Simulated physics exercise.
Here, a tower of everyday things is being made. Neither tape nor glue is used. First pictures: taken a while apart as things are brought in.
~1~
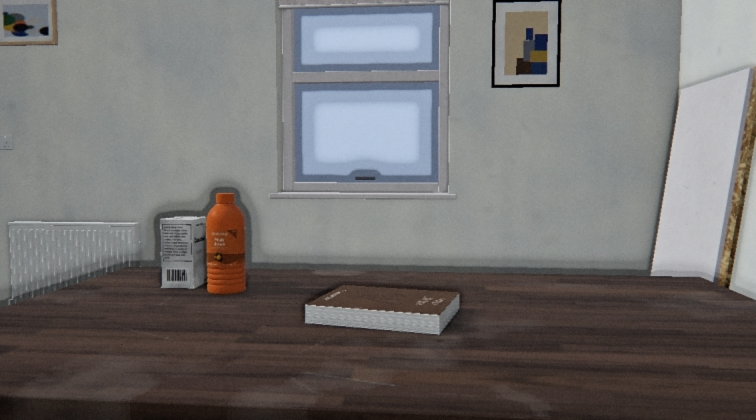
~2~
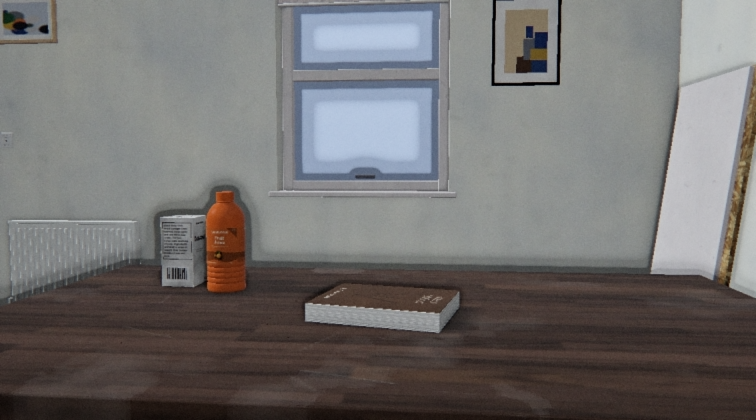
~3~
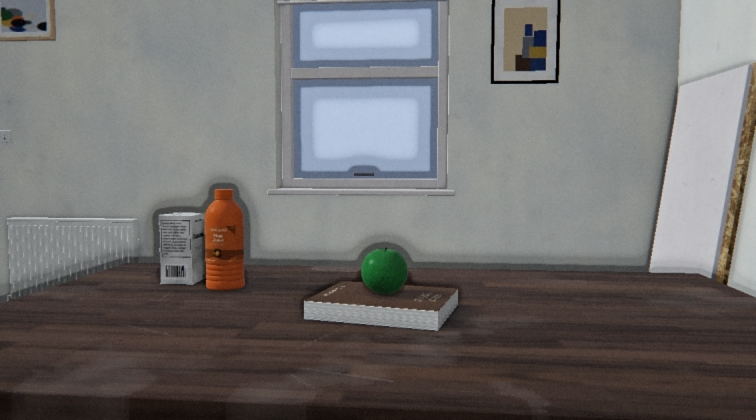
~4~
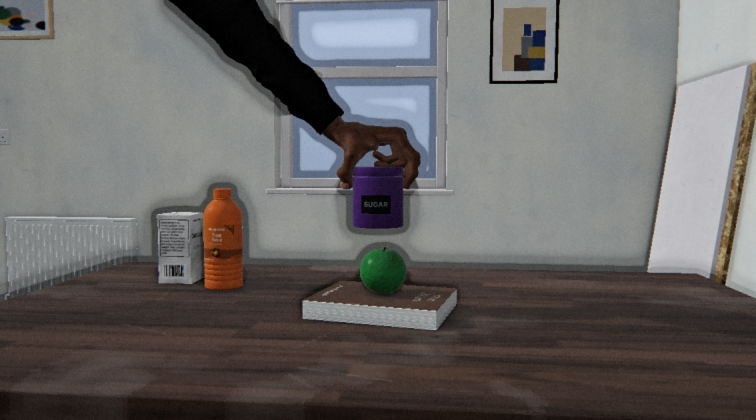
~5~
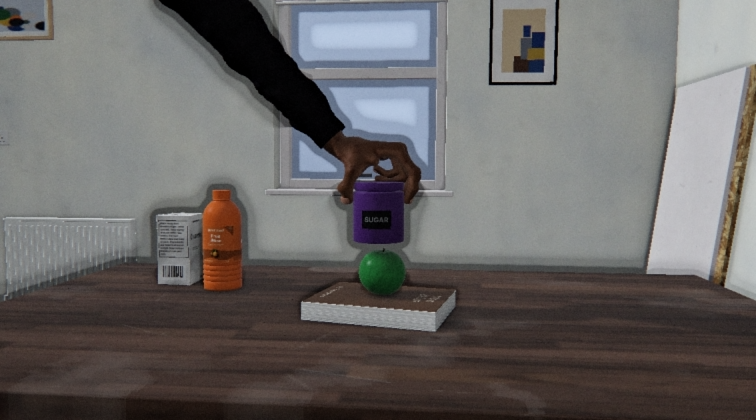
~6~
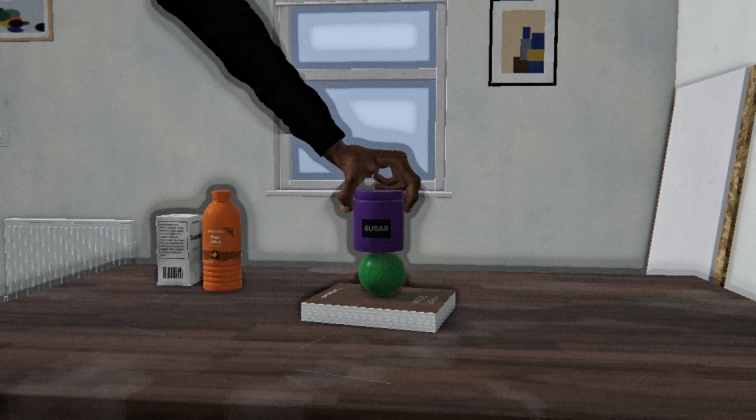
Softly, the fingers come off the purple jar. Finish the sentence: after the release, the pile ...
After the release, the pile tumbles.
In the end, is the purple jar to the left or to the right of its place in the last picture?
That would be the viewer's left.
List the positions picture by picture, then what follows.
In the first frame, the last thing is not in view yet; orange bottle (226, 243).
In the second frame, the last thing is not in view yet.
In the third frame, the last thing is not in view yet; orange bottle (225, 239).
In the fourth frame, still above its spot; purple jar (378, 196); green apple (383, 270).
In the fifth frame, still above its spot; purple jar (379, 211); orange bottle (222, 239).
In the sixth frame, set down, still held; purple jar (379, 220); green apple (382, 273).
Then, 0.50 s later than the last frame, purple jar now fallen.
Then, 0.80 s later than the last frame, things are still on the move.
When it is over, fallen, purple jar; the other 4 as before. End places, in pixels of the last picture, purple jar near (239, 284). The pile comes apart.
